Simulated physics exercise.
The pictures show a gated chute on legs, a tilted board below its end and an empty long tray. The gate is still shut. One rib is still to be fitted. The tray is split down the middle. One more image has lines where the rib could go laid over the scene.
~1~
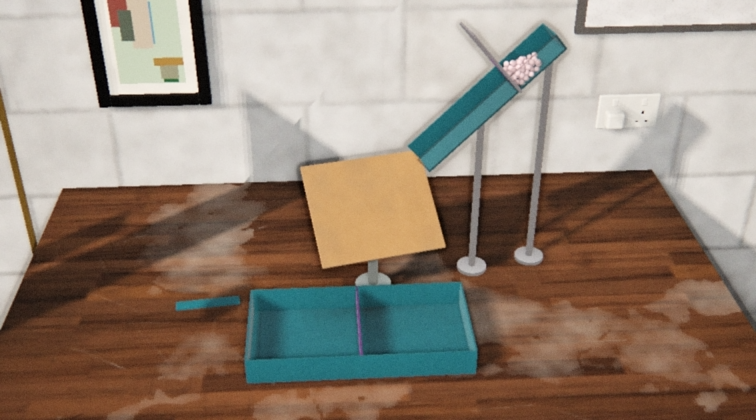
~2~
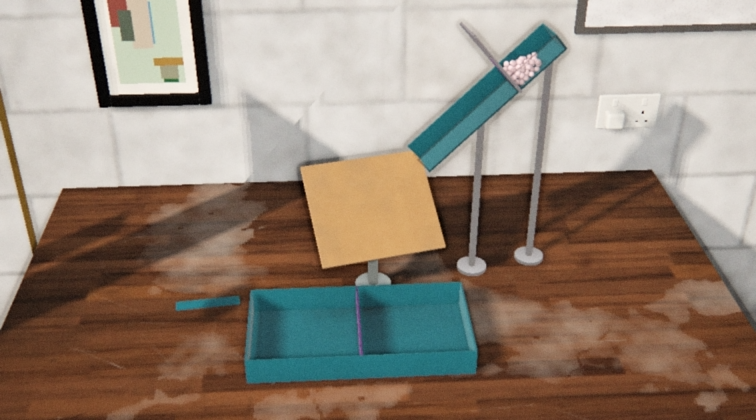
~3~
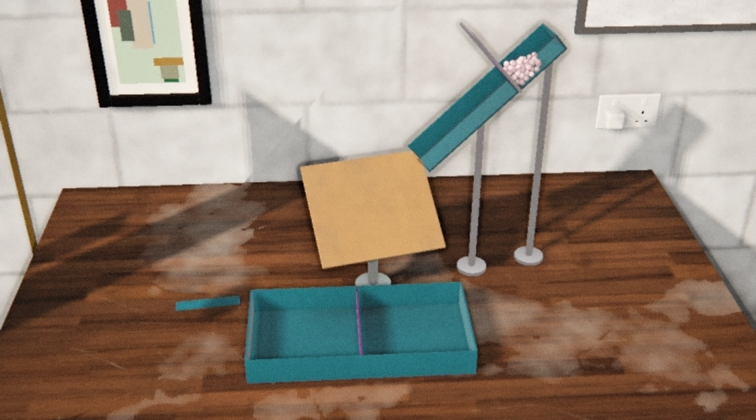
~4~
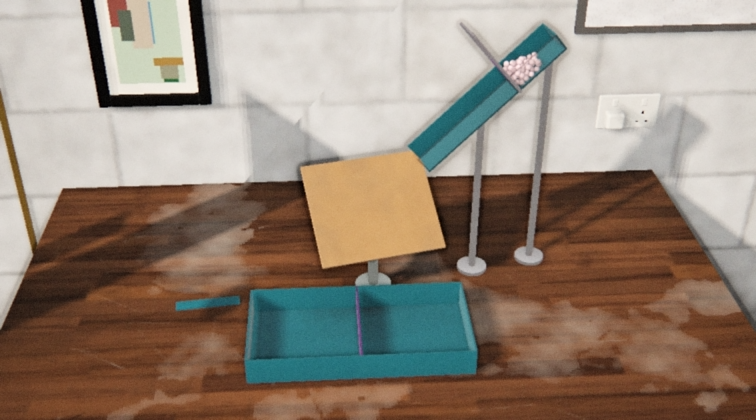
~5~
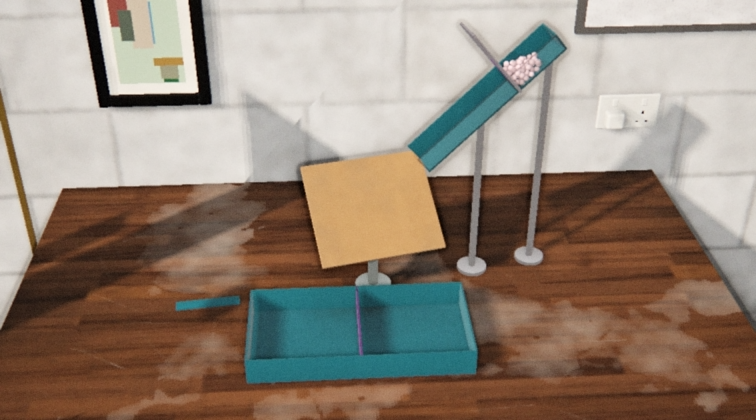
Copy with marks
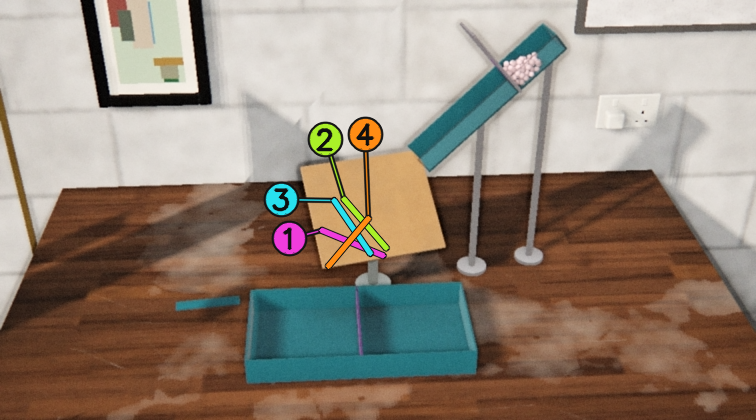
The clip opens on a teal chute on thin metal legs, pink and white beads bunched behind a gate near its top, above a tilted tan board and an empty teal tray with a purple divider on a wooden table. Nothing visibly moves, and the beads stay behind the closed gate throughout.
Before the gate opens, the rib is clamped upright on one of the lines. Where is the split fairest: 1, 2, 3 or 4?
4 works best here.
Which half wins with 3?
The right half.
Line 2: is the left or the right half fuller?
More lands on the right.
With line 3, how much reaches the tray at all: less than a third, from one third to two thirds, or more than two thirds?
It is more than two thirds.
On the marked copy, line 1 from (321, 230) to (383, 255); line 2 from (344, 199) to (386, 247); line 3 from (334, 200) to (370, 253); line 4 from (368, 218) to (328, 266).
Choosing 1, of what is caught, a small share in the left half, the bulk in the right.
Choosing 2, of what is caught, none at all in the left half, the whole lot in the right.
Choosing 3, of what is caught, a small share in the left half, all but a few in the right.
Choosing 4, of what is caught, close to half in the left half, close to half in the right.
